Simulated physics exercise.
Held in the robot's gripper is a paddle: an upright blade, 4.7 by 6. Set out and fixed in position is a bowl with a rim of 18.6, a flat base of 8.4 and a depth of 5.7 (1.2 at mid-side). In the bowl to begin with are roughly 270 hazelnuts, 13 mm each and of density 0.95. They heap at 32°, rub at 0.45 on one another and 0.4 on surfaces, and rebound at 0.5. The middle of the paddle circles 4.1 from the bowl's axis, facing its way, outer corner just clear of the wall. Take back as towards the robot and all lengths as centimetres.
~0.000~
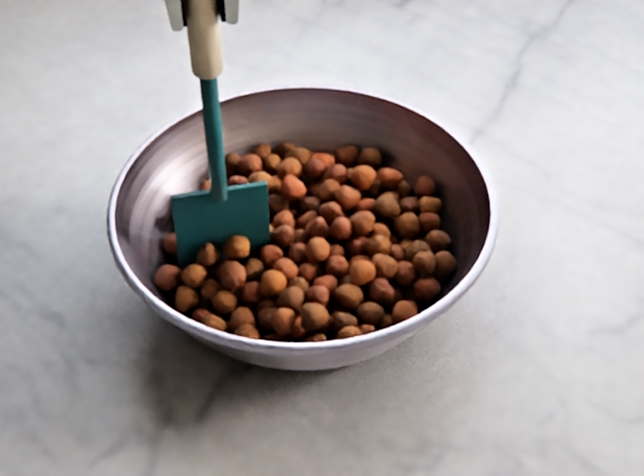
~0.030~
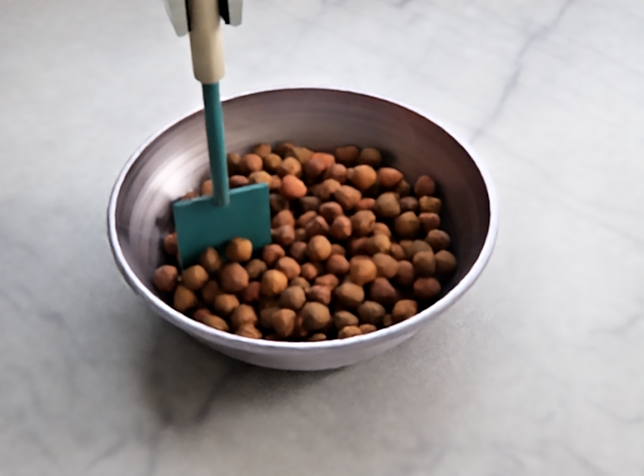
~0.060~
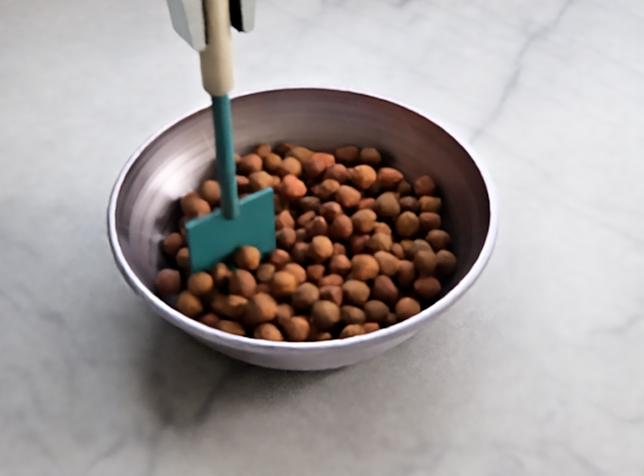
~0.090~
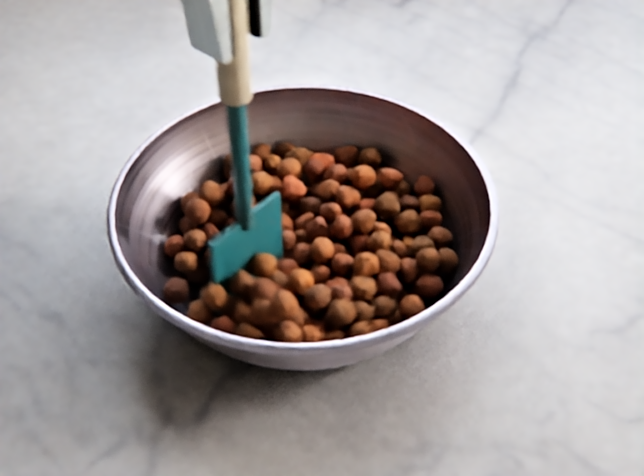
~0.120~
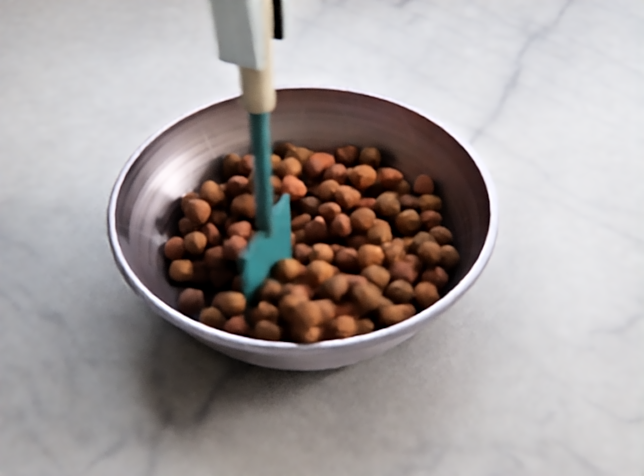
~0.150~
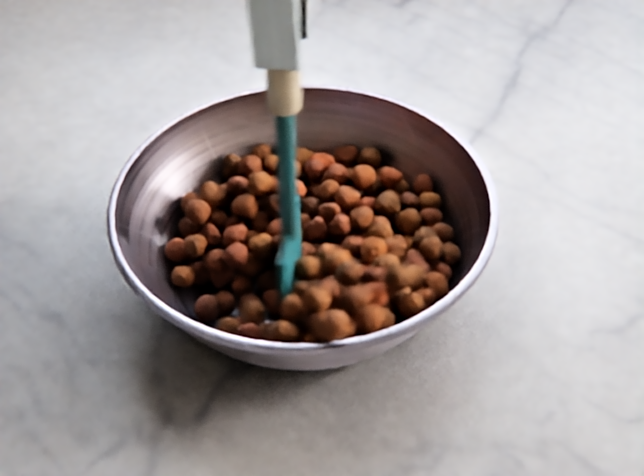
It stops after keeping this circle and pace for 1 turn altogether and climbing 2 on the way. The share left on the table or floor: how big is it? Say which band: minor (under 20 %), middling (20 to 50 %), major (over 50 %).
Band: Minor.
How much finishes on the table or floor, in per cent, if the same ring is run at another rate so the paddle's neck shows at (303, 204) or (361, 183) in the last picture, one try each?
Roughly 15 per cent on the first try and 30 per cent on the second.
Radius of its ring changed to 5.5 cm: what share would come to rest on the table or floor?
That would make it around 10 percent.
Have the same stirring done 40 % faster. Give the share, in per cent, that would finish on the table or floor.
Then roughly 25 per cent.
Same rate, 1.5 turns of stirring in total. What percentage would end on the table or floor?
Close to 15 in a hundred.
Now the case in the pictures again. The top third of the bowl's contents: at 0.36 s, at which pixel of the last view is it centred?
Upper-third centre: Approx. (394, 164) px.
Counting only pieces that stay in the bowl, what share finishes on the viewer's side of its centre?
55 %.
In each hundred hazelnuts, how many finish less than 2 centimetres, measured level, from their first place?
Near 10 per cent of the pieces.
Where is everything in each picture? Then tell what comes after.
The first frame shows the paddle neck at (217, 166), 0° round; upper third of the load around (313, 231), from x 170 to 445, top at y 150; 270 in the bowl.
The second frame shows the paddle neck at (218, 170), 6° round; upper third of the load around (305, 236), from x 165 to 445, top at y 150.
The third frame shows the paddle neck at (227, 183), 22° round; upper third of the load around (304, 245), from x 170 to 445, top at y 150.
The fourth frame shows the paddle neck at (243, 194), 38° round; upper third of the load around (304, 262), from x 175 to 445, top at y 150.
The fifth frame shows the paddle neck at (264, 201), 54° round; upper third of the load around (321, 274), from x 175 to 445, top at y 150.
The sixth frame shows the paddle neck at (288, 204), 70° round; upper third of the load around (347, 273), from x 175 to 450, top at y 150; 270 in the bowl.
After 0.36 s, 182° round, highest piece 8 above the table; 259 in the bowl, 5 on the table or floor, 6 in flight or on the tool.
After 0.56 s, 293° round, highest piece 8 above the table; 242 in the bowl, 25 on the table or floor, 3 in flight or on the tool.
After 0.87 s, 0° round, highest piece 6 above the table; 238 in the bowl, 32 on the table or floor.
After 1.57 s, 0° round, highest piece 6 above the table; 238 in the bowl, 32 on the table or floor.
In the end, 238 in the bowl, 32 on the table or floor. That is 12 % on the table or floor.
